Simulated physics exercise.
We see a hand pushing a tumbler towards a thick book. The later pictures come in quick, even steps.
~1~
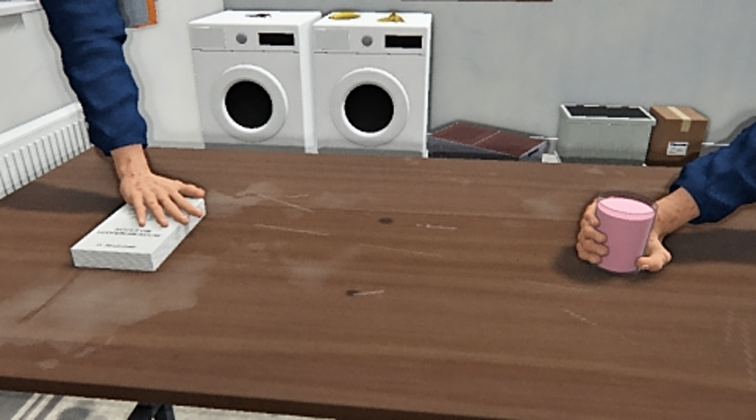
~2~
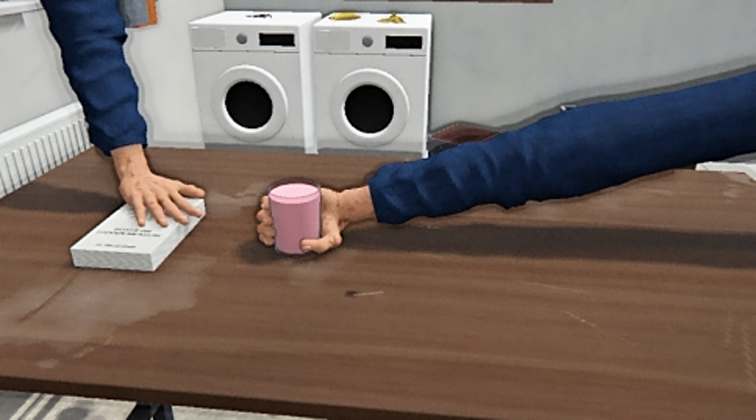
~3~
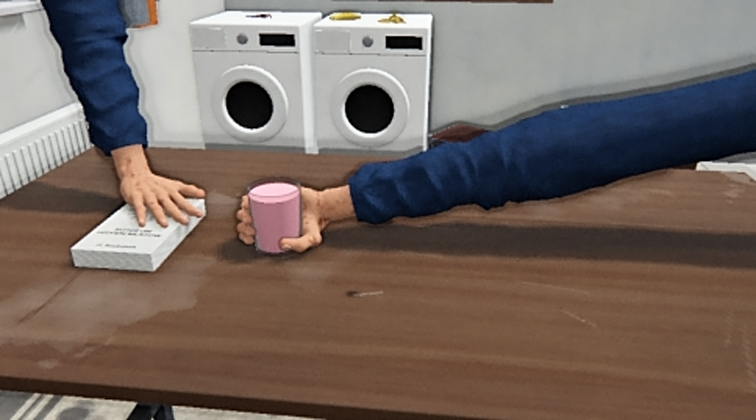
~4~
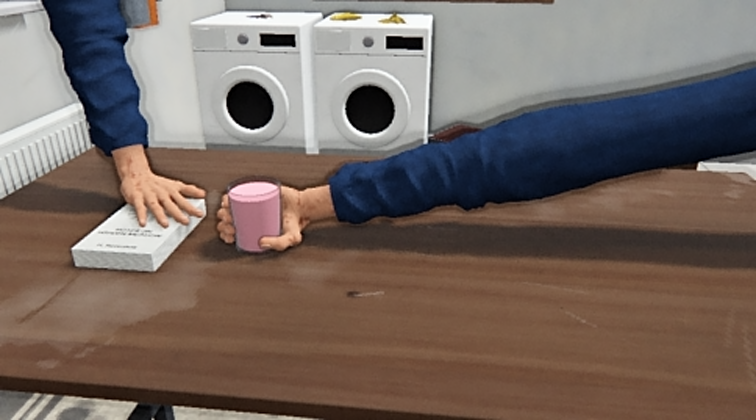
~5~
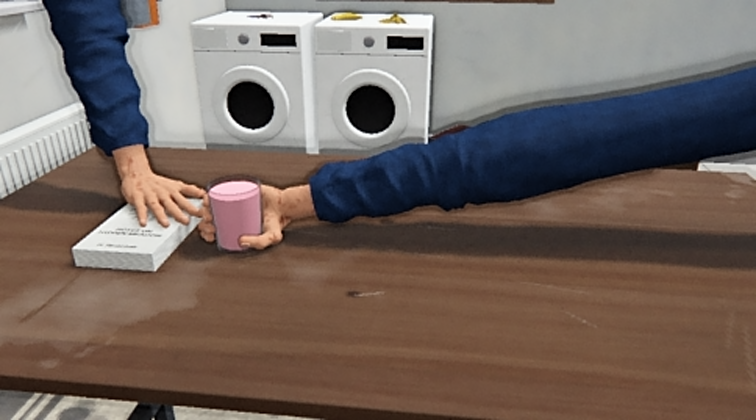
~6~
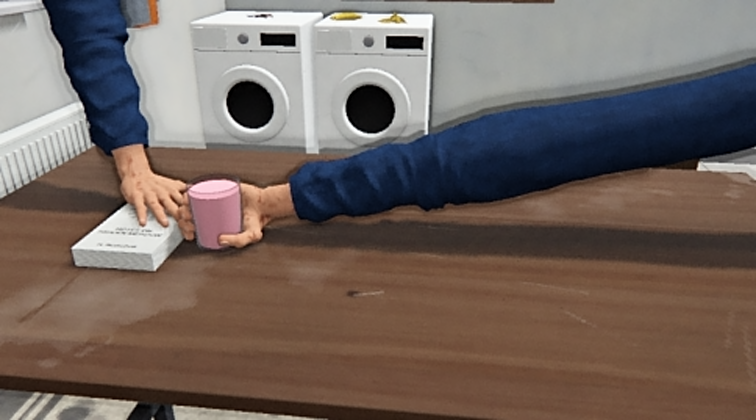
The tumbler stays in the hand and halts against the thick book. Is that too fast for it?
At the stop the tumbler spills.
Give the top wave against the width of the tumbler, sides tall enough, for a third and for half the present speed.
Near 10 and 20 in a hundred.
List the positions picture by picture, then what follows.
At rest; tumbler (621, 232) nearly full; thick book (145, 230), in the first picture.
Under way; tumbler nearly full, surface at (295, 194), in the second picture.
A step of some 20 px; tumbler (276, 215) nearly full, in the third picture.
A step of some 20 px; tumbler nearly full, surface at (254, 192), in the fourth picture.
A step of some 20 px; tumbler (237, 212) nearly full, in the fifth picture.
A step of some 20 px; tumbler nearly full, surface at (214, 190); thick book (145, 229), in the sixth picture.
A moment on, the tumbler meets the thick book.
Further on, the pink milk surges up the wall; a puddle lies under it.
When it is over, the tumbler stands at the thick book; a puddle lies under it.
